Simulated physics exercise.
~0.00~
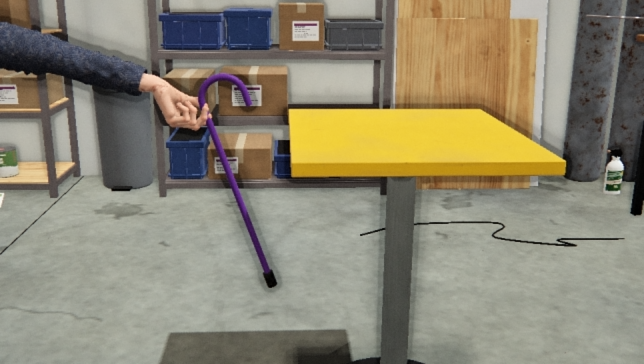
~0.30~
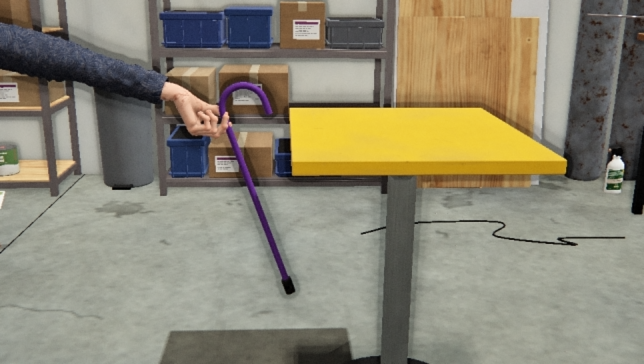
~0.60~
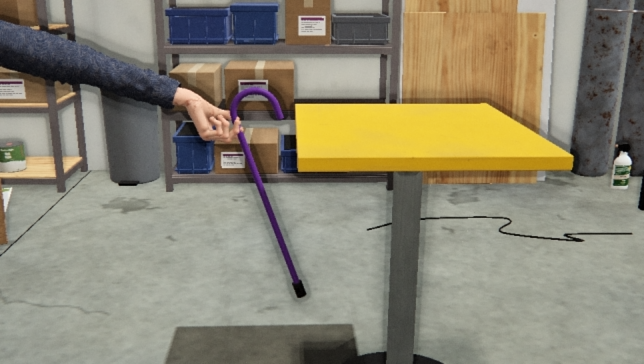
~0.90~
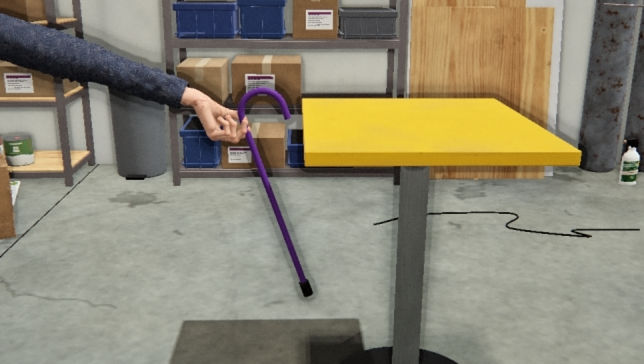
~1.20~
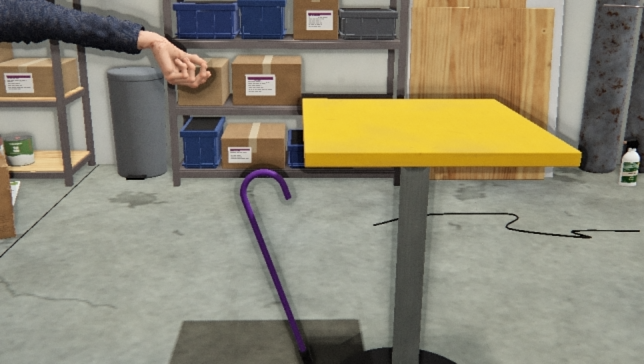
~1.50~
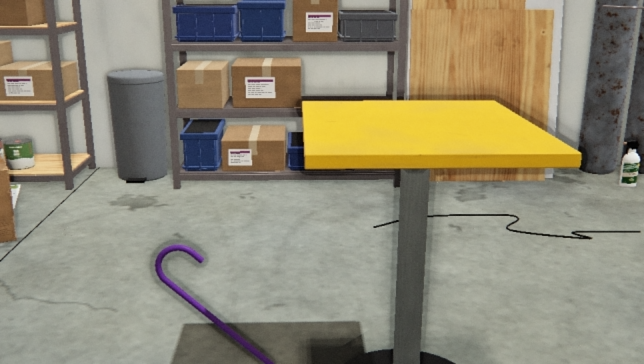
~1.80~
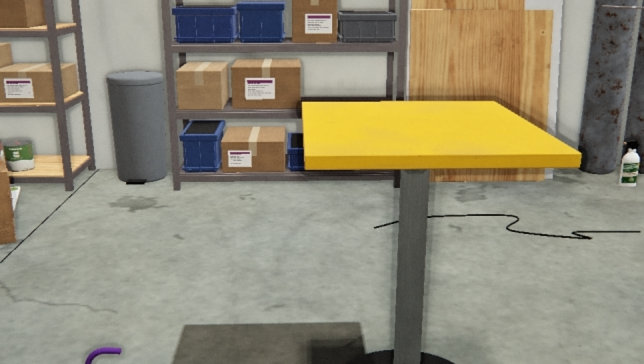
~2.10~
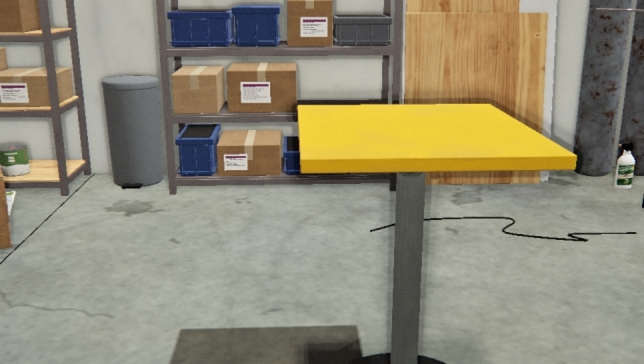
A purple cane held beside a yellow table is released, drops, and topples left out of view.
